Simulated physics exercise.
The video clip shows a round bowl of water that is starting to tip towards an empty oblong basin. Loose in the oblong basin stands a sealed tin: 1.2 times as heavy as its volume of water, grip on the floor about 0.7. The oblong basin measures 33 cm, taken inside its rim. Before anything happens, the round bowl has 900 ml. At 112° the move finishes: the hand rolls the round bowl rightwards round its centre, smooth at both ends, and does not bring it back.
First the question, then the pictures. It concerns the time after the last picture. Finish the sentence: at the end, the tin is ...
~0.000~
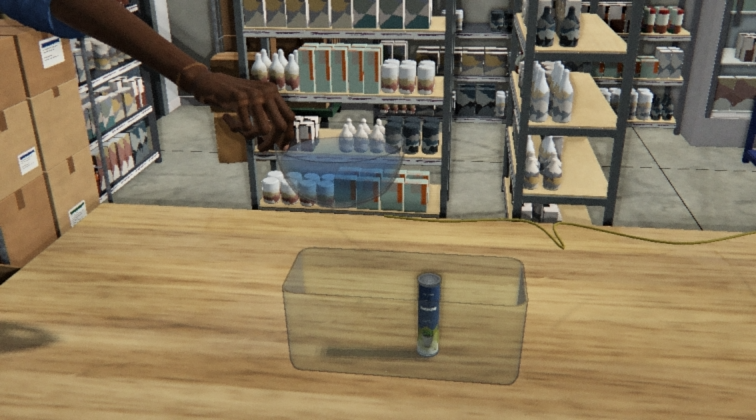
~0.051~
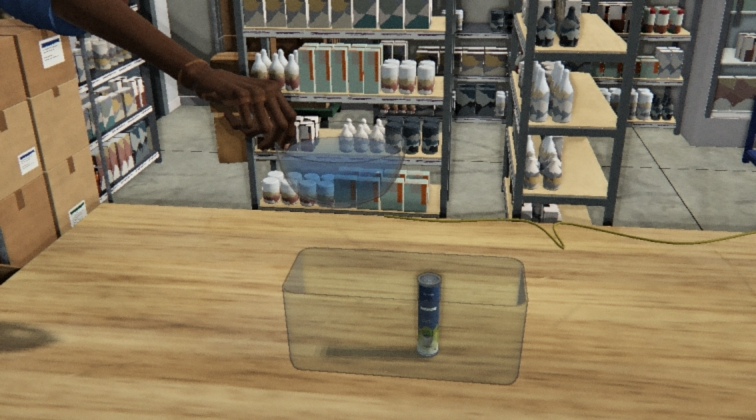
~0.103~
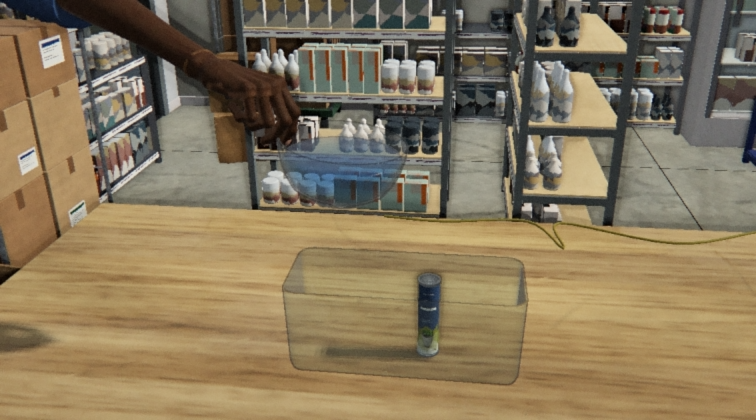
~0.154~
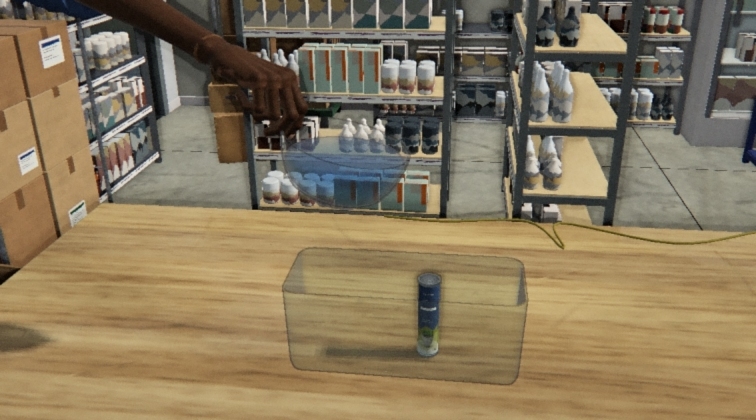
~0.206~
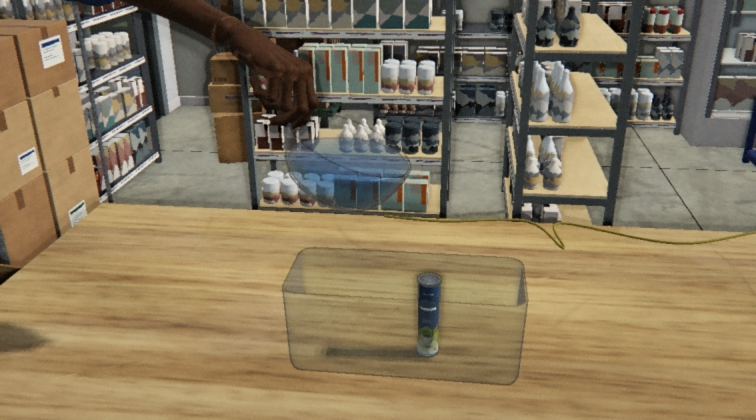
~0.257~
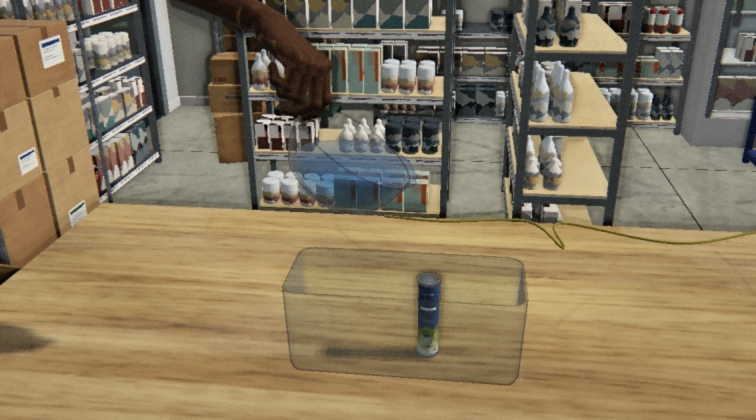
Standing on its base.
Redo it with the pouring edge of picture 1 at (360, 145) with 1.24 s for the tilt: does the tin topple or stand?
Then the tin remains standing.
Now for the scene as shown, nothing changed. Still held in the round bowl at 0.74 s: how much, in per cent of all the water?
About 0 % is still there.
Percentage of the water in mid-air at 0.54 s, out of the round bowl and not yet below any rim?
About 44 per cent.
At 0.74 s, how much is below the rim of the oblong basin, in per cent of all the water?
I'd say roughly 90 in a hundred of it.
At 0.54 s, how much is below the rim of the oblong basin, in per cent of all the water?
About 44 per cent.
After 0.54 s the tilt is 99° and 11 per cent is still to pour; the tin stands where it began.
After 0.74 s the tilt is 112° and 0 per cent is still to pour; the tin stands where it began.
After 0.96 s the tilt is 112° and 0 per cent is still to pour; the tin stands where it began.
After 1.19 s the tilt is 112° and 0 per cent is still to pour; the tin stands where it began.
In the end the tin stands where it began.
